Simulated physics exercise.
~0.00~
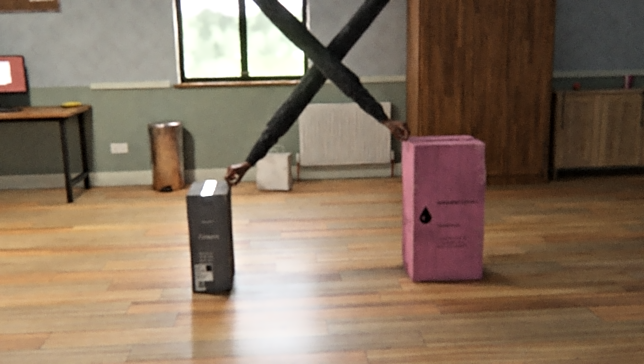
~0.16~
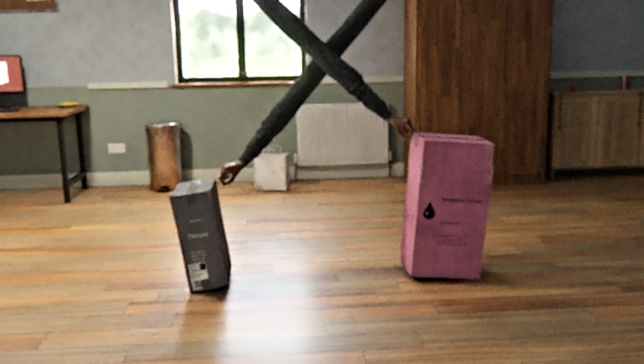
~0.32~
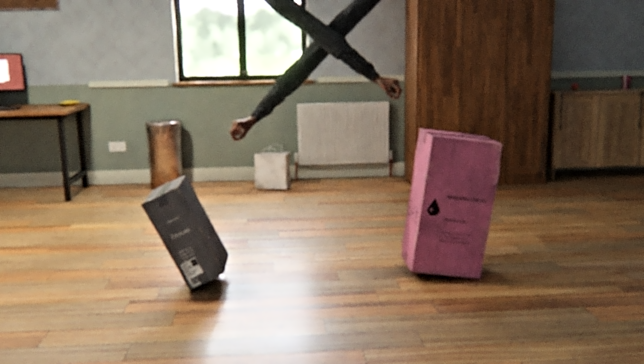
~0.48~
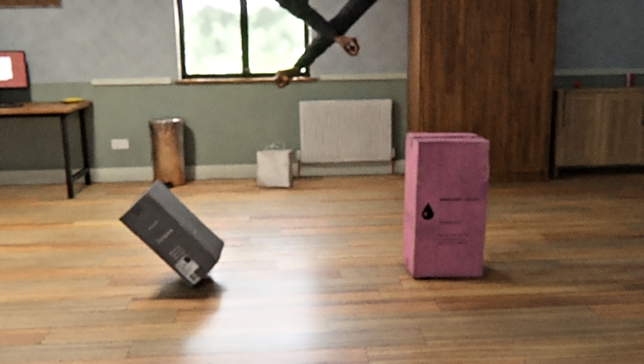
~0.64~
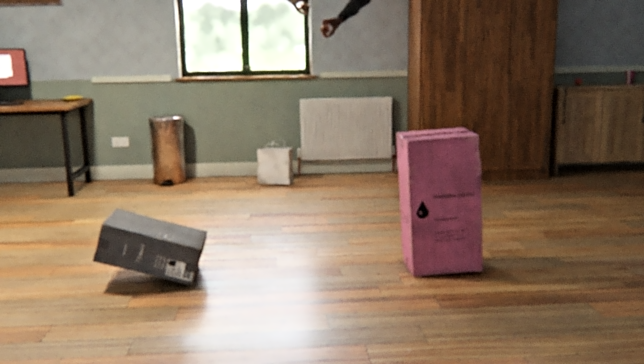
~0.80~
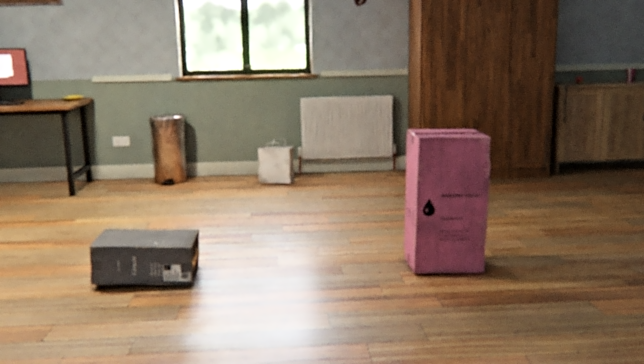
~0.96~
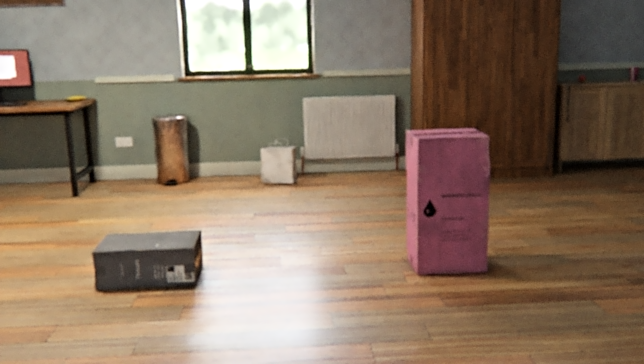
The clip shows two crossed arms tilting a grey parcel and a taller pink box on a wooden floor, then letting go and withdrawing upward. The grey parcel topples left onto its side, while the pink box rocks slightly and settles upright.
